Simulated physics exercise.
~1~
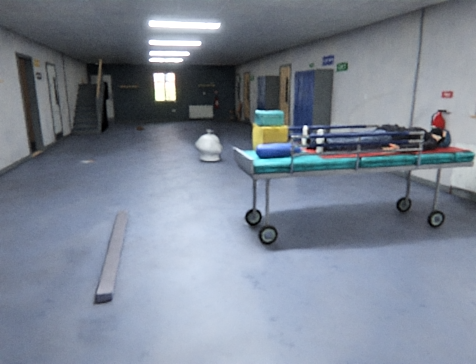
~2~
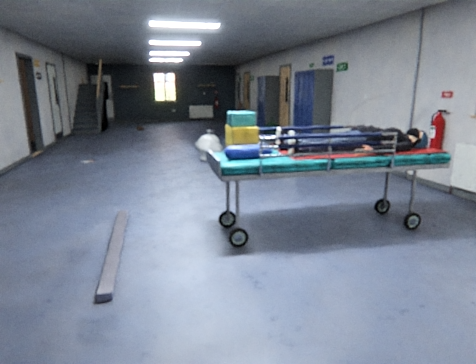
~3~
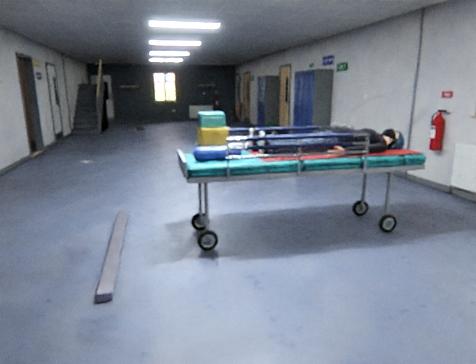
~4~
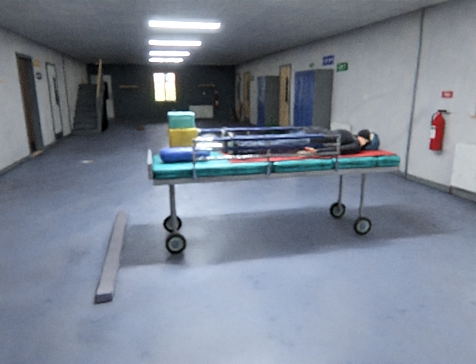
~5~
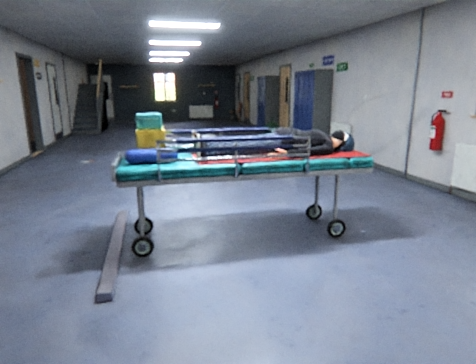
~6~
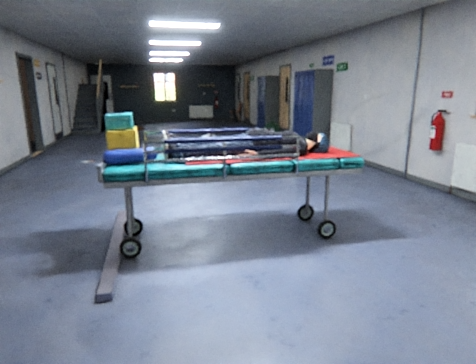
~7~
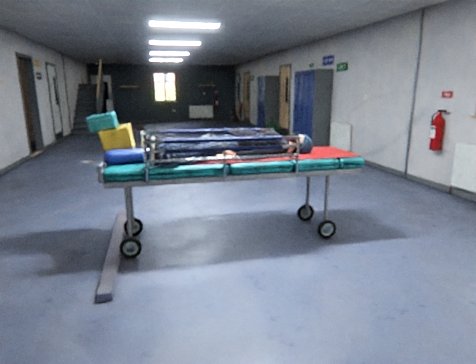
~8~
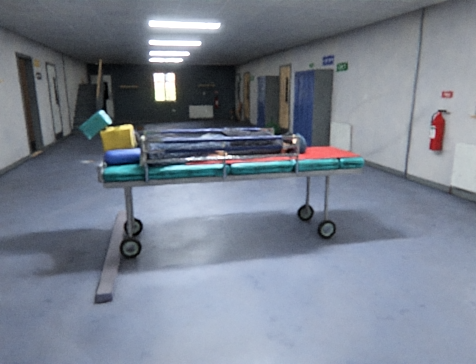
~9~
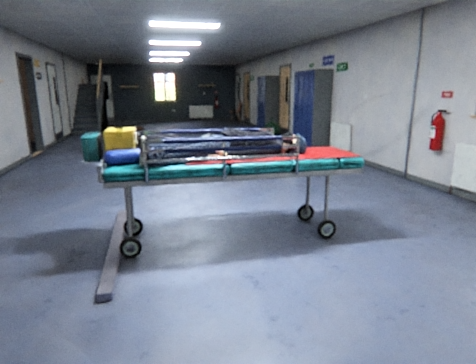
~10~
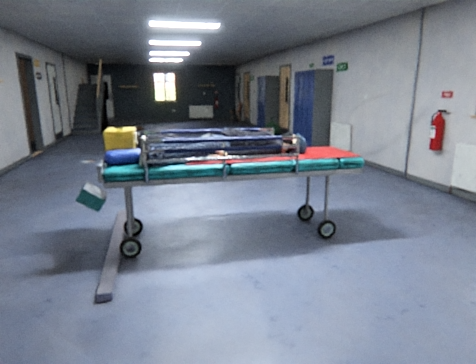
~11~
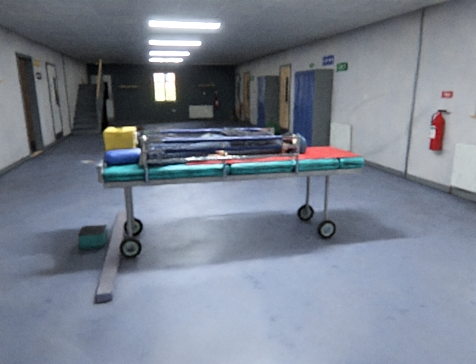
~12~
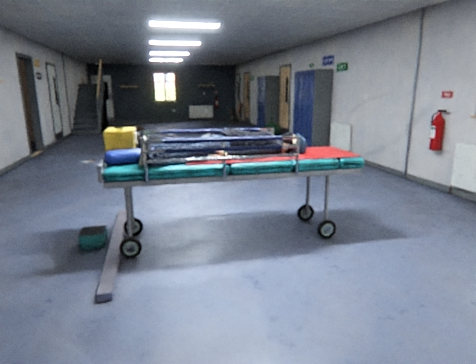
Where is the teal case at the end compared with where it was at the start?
At the start it sits on top of the yellow holdall at the left end of the trolley. By the end it lies upside down on the floor, farther left, near the sill and below the trolley's left end.
Trolley rolling left and stopping at a floor sill, its patient sliding a little and a teal case toppling to the floor.
